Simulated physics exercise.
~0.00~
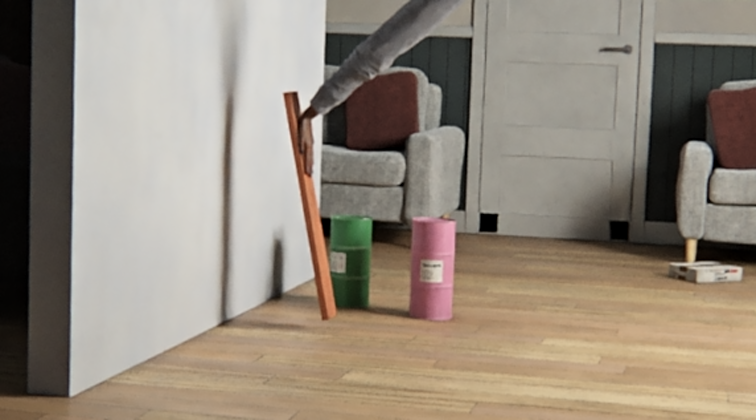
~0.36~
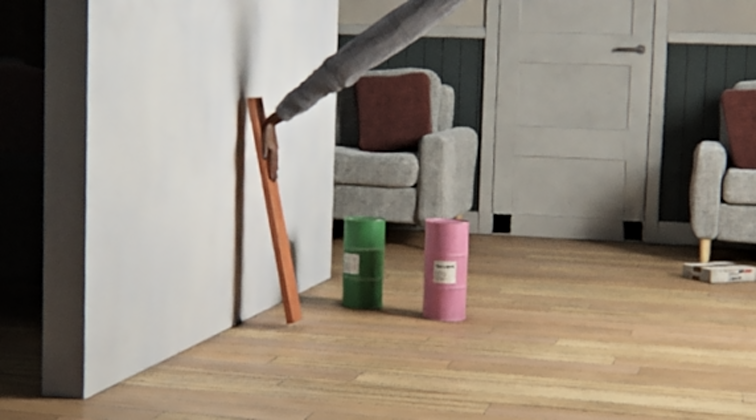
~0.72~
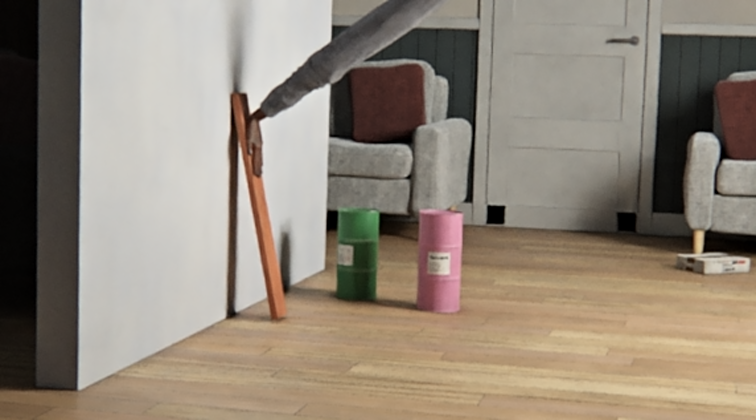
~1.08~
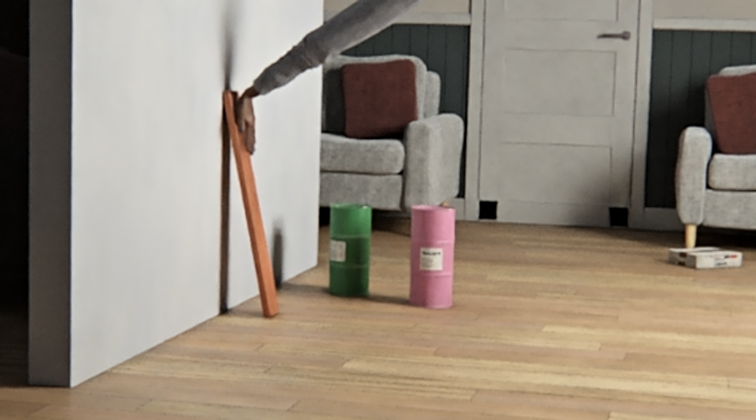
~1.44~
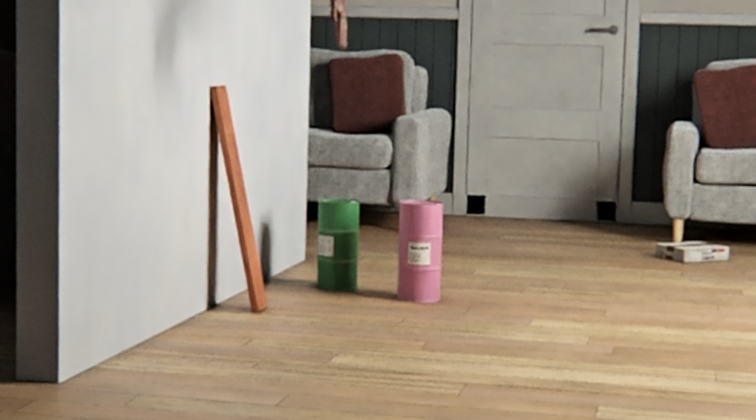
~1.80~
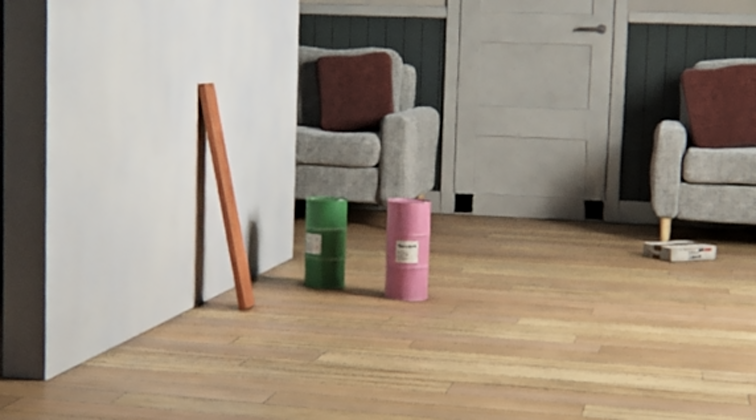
Orange plank being leaned against a pale wall by a hand, then staying propped near green and pink canisters after release.
